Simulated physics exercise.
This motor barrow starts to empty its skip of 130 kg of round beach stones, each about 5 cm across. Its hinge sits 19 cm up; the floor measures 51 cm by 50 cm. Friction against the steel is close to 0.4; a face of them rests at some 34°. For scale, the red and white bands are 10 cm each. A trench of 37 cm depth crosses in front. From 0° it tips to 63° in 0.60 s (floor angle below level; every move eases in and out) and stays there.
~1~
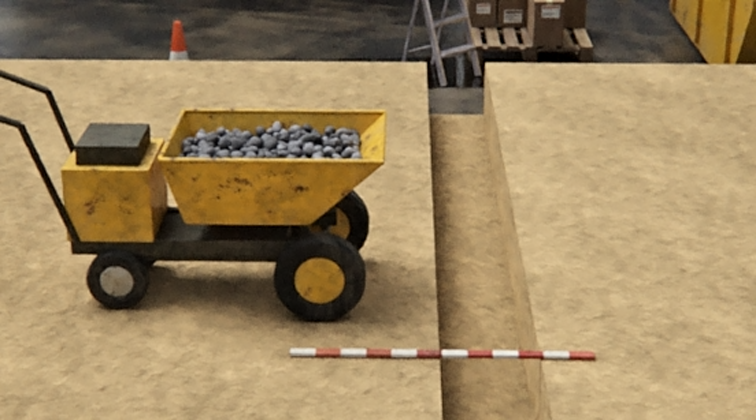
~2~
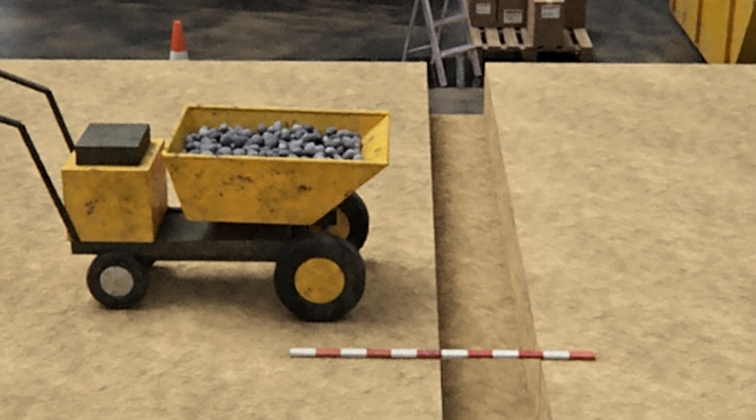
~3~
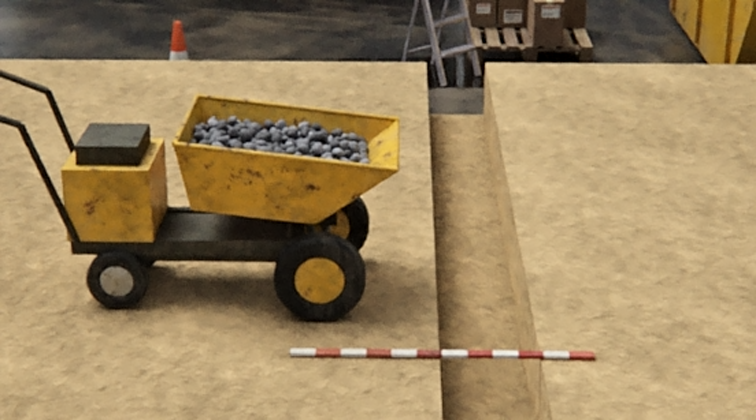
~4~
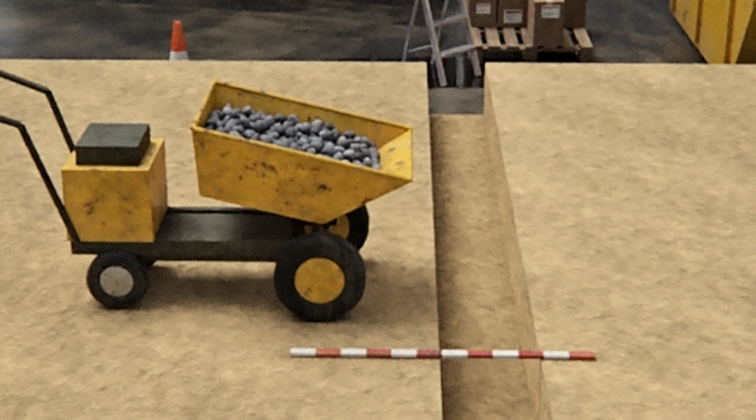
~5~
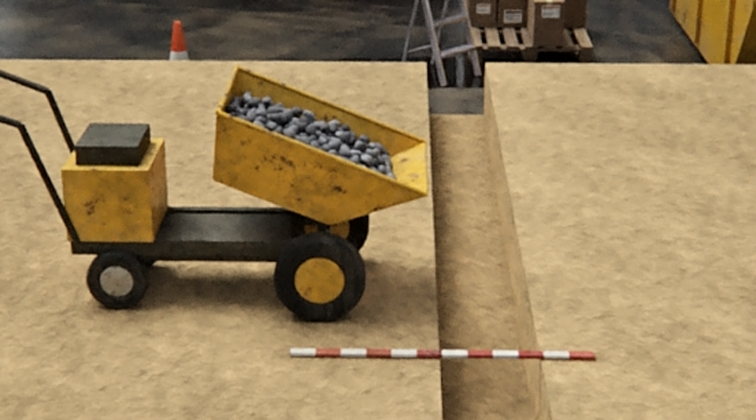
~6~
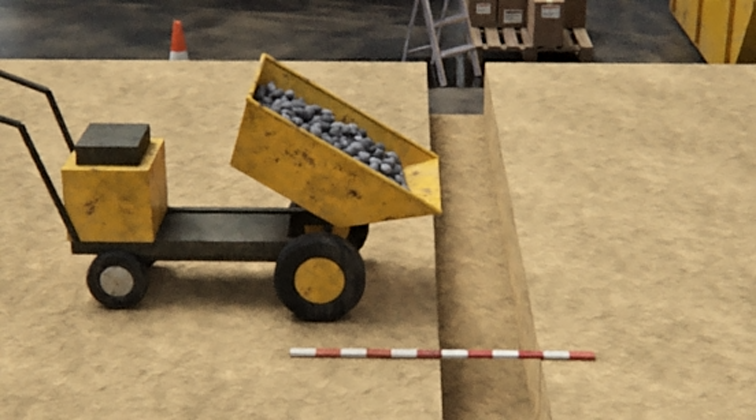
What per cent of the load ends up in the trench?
Roughly 66 per cent ends in the trench.
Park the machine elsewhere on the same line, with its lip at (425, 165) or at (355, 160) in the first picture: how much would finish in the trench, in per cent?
First some 30, then 90 per cent.
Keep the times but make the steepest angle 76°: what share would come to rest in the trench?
In that case some 85 per cent.
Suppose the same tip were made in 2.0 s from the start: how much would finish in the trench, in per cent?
It would be near 90 per cent.
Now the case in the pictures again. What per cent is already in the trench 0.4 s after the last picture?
Some 20 per cent.
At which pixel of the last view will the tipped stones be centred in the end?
Their middle is at about (510, 347).
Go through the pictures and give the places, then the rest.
The skip is at 0°, its lip at (384, 162); the top of the load is at (300, 141), in the first frame.
The skip is at 2°, its lip at (388, 164); the top of the load is at (274, 139), in the second frame.
The skip is at 7°, its lip at (398, 170); the top of the load is at (246, 134), in the third frame.
The skip is at 14°, its lip at (412, 180); the top of the load is at (233, 120), in the fourth frame.
Lip at (427, 195), floor tilted 22°, highest stones at (243, 106), in the fifth frame.
Lip at (441, 212), floor tilted 32°, highest stones at (266, 94), in the sixth frame.
Then, 0.1 s after the last picture the floor is at 53°, 100 % in the skip; the foremost stones are at (440, 227).
Then, 0.4 s after the last picture the floor is at 63°, 81 % in the skip, 19 % in the trench; the foremost stones are at (528, 275).
Then, 0.7 s after the last picture the floor is at 63°, 21 % in the skip, 47 % in the trench, 32 % past the trench; the foremost stones are at (686, 299).
Then, 2.7 s after the last picture the floor is at 63°, 0 % in the skip, 66 % in the trench, 34 % past the trench; the foremost stones are past the picture's edge.
